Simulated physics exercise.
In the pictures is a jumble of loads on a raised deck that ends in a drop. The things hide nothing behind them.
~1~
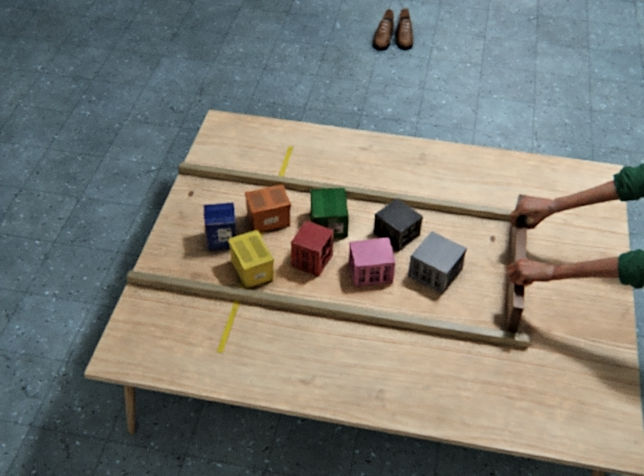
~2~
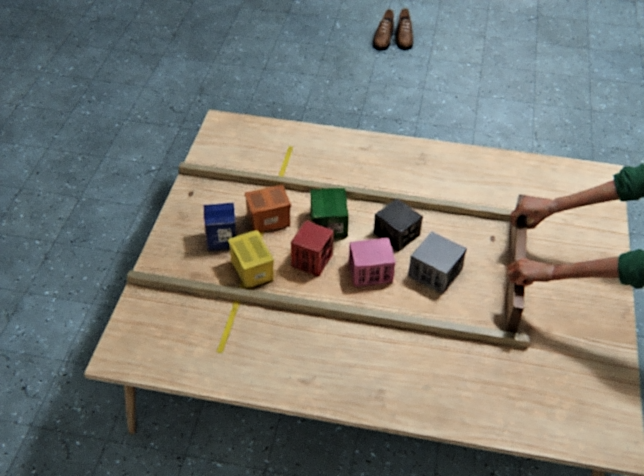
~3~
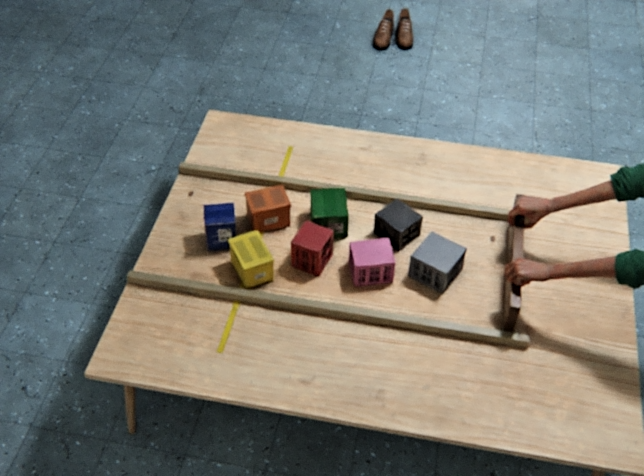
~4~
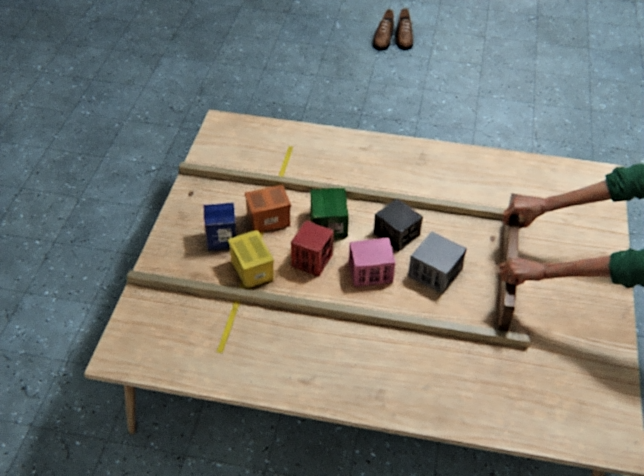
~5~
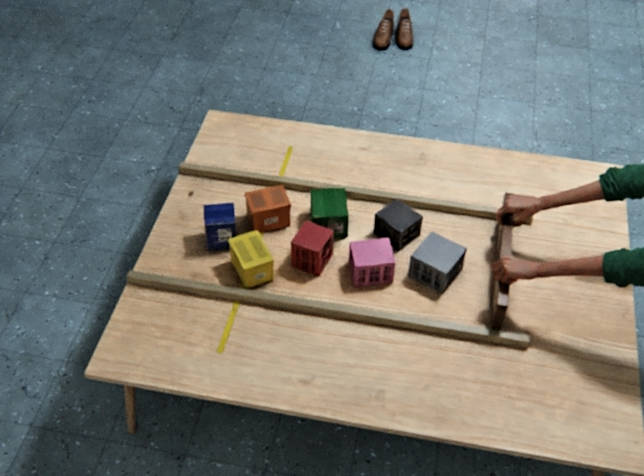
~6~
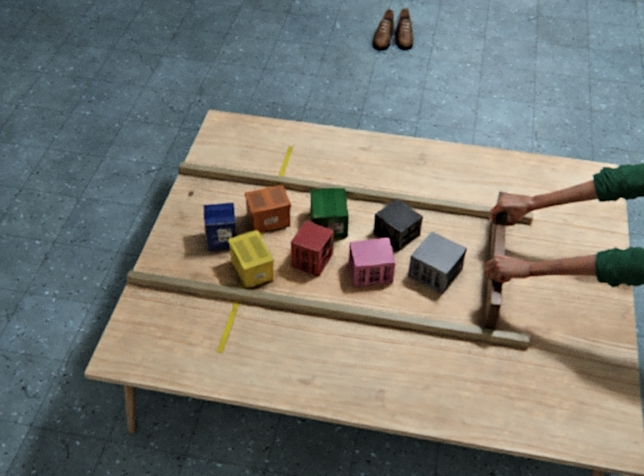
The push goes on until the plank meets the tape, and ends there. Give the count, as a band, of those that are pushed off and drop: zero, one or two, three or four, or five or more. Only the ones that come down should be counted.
Only a pair or a lone one falls.
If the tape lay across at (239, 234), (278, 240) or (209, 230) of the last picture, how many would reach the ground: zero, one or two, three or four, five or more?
Either three or four; none at all; three to four.
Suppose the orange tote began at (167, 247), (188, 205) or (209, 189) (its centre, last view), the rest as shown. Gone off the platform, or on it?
In turn it is lost; stays on; does not fall.
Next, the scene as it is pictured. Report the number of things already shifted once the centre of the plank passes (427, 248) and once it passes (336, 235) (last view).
At the first spot 2, then 8.
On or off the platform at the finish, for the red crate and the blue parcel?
The red crate stays put and the blue parcel drops away.
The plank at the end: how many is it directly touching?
At rest, 3 are in contact.
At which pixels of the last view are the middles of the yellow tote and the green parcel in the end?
In the last picture the yellow tote sits around (221, 266) and the green parcel around (216, 200).
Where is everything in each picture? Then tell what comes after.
Blue parcel (221, 227); orange tote (268, 210); yellow tote (252, 260); plank (517, 262); tape (259, 237), in the first picture.
Orange tote (268, 210); red crate (312, 249), in the second picture.
Yellow tote (252, 260); green parcel (329, 213), in the third picture.
Blue parcel (221, 227); plank (509, 261), in the fourth picture.
Orange tote (268, 210); black crate (398, 225), in the fifth picture.
Blue parcel (221, 227); orange tote (268, 210); yellow tote (252, 260); plank (496, 259); tape (259, 237), in the sixth picture.
Early on, none off yet; blue parcel at rest near (221, 227); orange tote at rest near (268, 210); yellow tote at rest near (252, 260).
Finally, the number that fall off is one or two; lost, blue parcel.
